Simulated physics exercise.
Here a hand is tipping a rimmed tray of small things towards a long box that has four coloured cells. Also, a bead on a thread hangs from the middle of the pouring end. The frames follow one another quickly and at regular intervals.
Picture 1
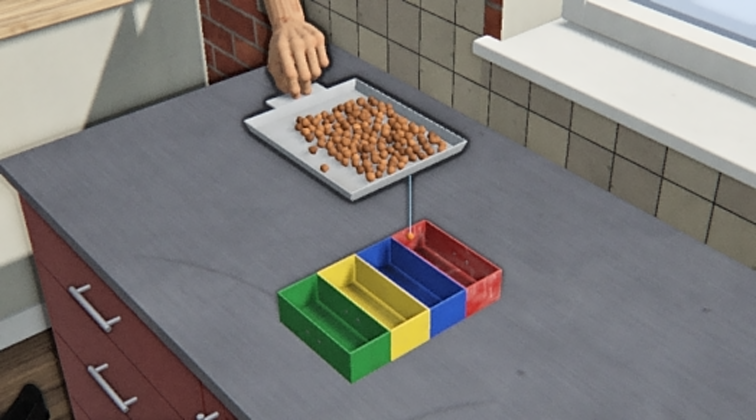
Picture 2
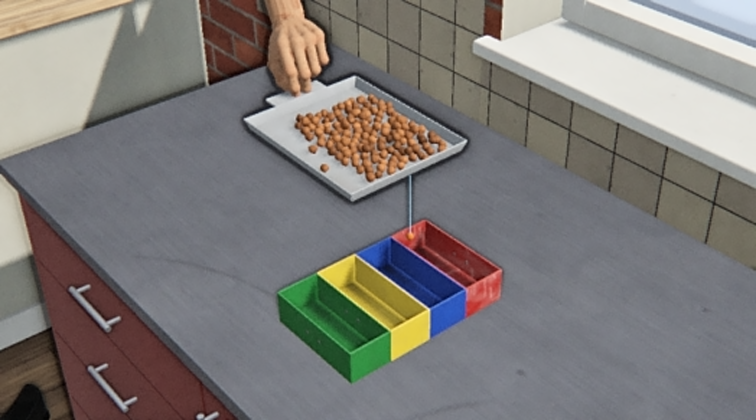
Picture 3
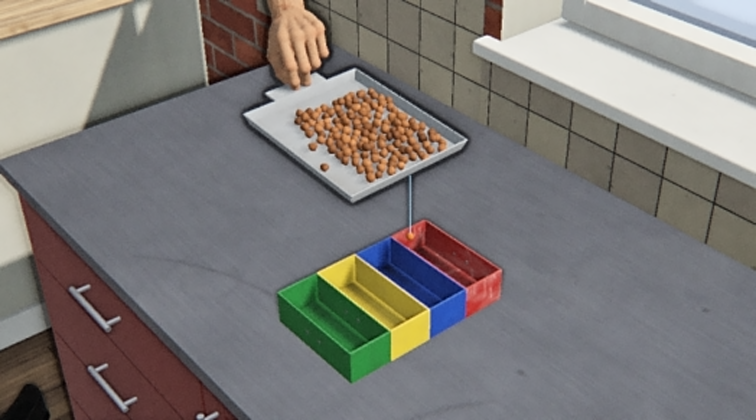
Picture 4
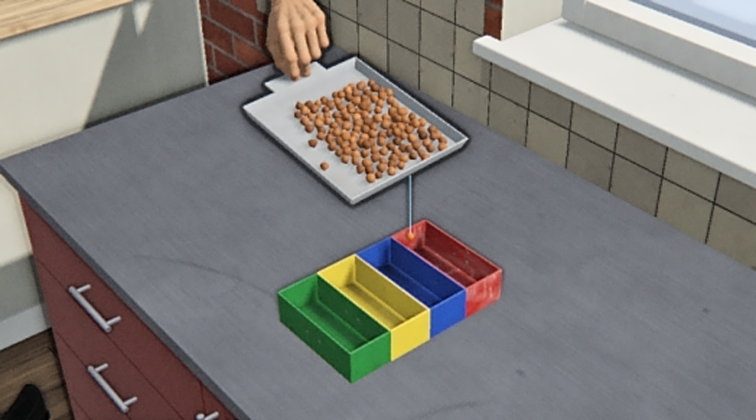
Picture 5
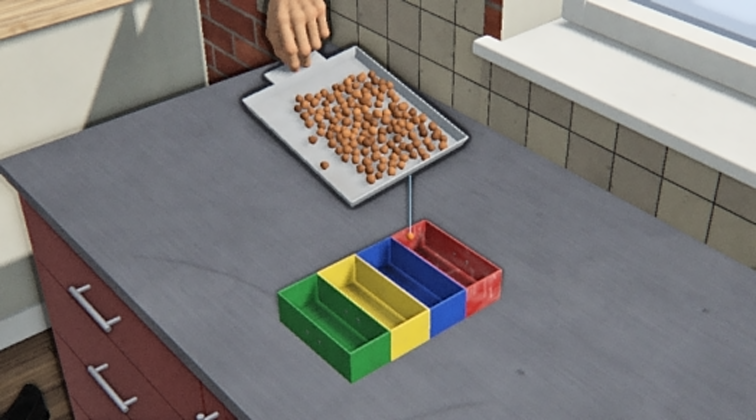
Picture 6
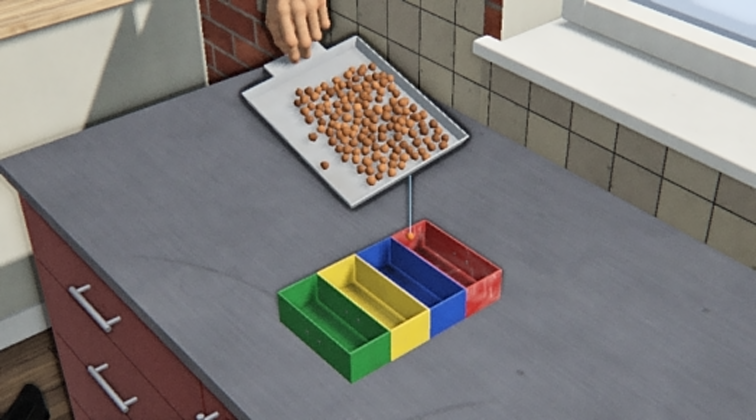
A grey kitchen worktop above dark red drawers, beside a tiled wall and a white windowsill, is seen from above at an angle by a still camera. A hand holds the far end of a pale rimmed tray of round brown nuts, behind a box with green, yellow, blue and red cells from left to right. The hand slowly raises that end, tilting the tray slightly towards its near left corner, while the nuts barely shift.
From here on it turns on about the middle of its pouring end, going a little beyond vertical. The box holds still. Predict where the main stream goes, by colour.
I would say into the yellow one.
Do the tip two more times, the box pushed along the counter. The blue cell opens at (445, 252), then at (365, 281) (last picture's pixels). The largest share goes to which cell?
The first time it is that green cell; the second time it is the blue one.
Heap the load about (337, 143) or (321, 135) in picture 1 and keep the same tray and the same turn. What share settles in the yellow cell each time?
Around 60 in a hundred the first time, around 70 in a hundred the second.
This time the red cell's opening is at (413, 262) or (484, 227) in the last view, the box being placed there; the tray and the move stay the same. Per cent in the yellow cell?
Roughly 10 % and 20 %.
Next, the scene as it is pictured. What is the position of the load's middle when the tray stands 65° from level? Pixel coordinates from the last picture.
I'd put the middle close to (374, 145).
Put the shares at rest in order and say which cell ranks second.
Just behind the top cell comes the cell in blue.
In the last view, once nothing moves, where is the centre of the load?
Last view, centre at rest - approx. (378, 305).
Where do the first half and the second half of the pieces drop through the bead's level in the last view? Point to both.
About (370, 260), and after that about (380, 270).
Just after the last frame, tray tipped steeply; almost all on the tray; just a few in the yellow cell; just a few in the blue cell; just a few falling or outside the box.
A moment on, tray tipped past a quarter turn; about a tenth on the tray; roughly half in the yellow cell; roughly a quarter in the blue cell; about a tenth in the green cell; just a few in the red cell; roughly a quarter falling or outside the box.
Further on, tray tipped past a quarter turn; roughly half in the yellow cell; roughly a third in the blue cell; about a tenth in the red cell; about a tenth in the green cell.
When it is over, tray tipped past a quarter turn; roughly half in the yellow cell; roughly a third in the blue cell; about a tenth in the red cell; about a tenth in the green cell.
